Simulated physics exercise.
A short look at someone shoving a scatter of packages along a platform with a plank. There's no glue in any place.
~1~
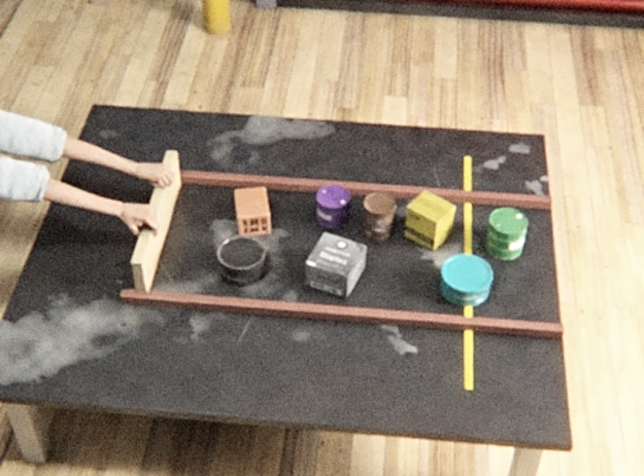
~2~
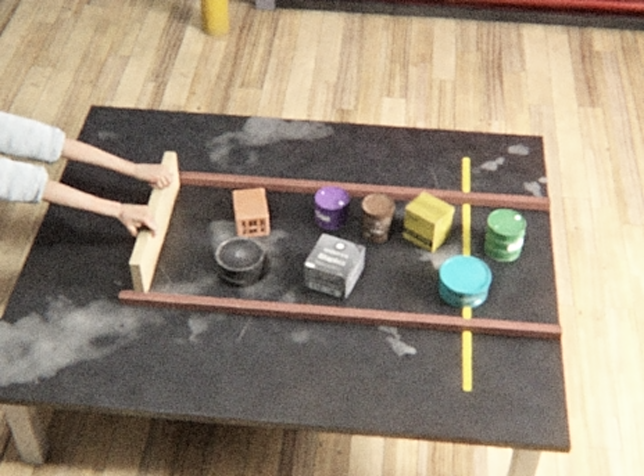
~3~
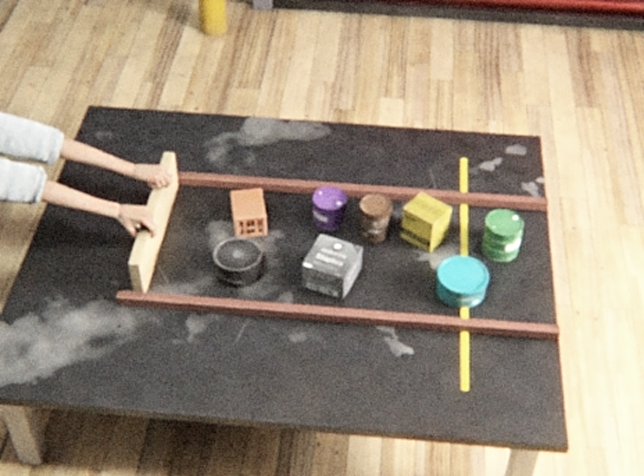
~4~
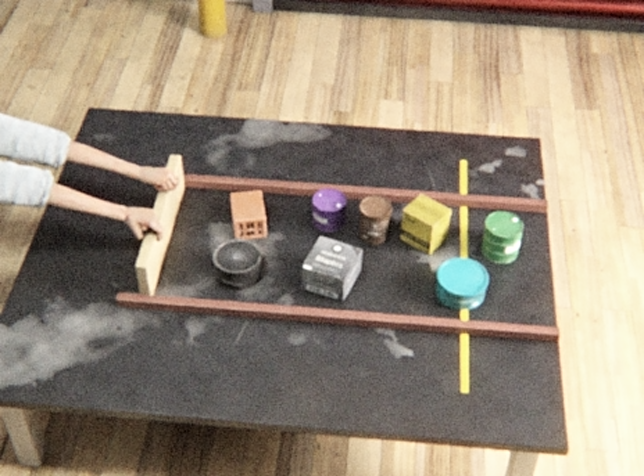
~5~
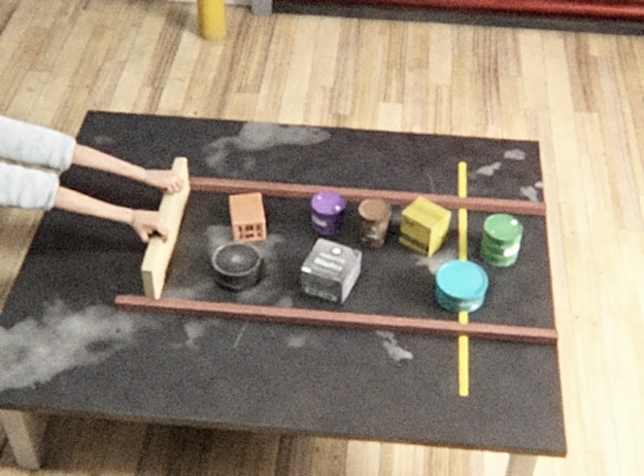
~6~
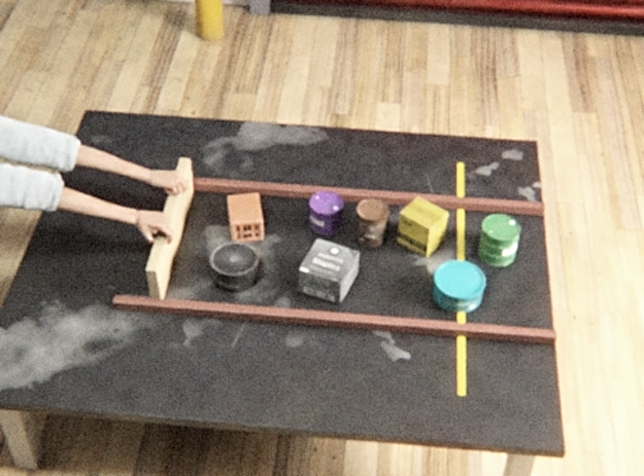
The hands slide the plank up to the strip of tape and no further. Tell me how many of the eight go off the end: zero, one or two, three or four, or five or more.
I reckon the ones pushed off reach one but not past two.
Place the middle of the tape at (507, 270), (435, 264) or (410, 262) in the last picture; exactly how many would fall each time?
Per try: 6; 1; 0.
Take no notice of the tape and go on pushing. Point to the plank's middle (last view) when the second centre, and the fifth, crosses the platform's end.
First roughly (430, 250), later roughly (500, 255).
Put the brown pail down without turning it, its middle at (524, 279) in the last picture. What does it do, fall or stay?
Result: It falls away.
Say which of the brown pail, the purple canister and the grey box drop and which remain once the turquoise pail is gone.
First, the brown pail is safe; next, the purple canister is safe; last, the grey box is safe.
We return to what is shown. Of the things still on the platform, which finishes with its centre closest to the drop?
It would be the yellow box.
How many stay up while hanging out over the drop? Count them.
I'd say 2 of them.
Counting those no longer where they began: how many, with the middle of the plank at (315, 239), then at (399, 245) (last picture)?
Up to then 6, and up to the other point 8.
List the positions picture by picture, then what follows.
In the first frame, green canister (506, 234); turquoise pail (466, 281); yellow box (429, 221); plank (158, 220); tape (468, 260).
In the second frame, turquoise pail (464, 282); black pail (240, 262).
In the third frame, yellow box (426, 222); grey box (332, 267).
In the fourth frame, green canister (502, 237); orange crate (248, 215).
In the fifth frame, turquoise pail (460, 287); brown pail (374, 223).
In the sixth frame, green canister (499, 240); turquoise pail (458, 287); yellow box (422, 227); plank (171, 228); tape (461, 266).
Soon after, none off yet; green canister at rest near (499, 240); turquoise pail at rest near (458, 287); yellow box at rest near (422, 227).
After that, none off yet; green canister at rest near (499, 240); turquoise pail displaced a little near (479, 290); yellow box displaced about its own width near (448, 232).
In the end, the number that fall off is one or two; gone, turquoise pail and green canister.
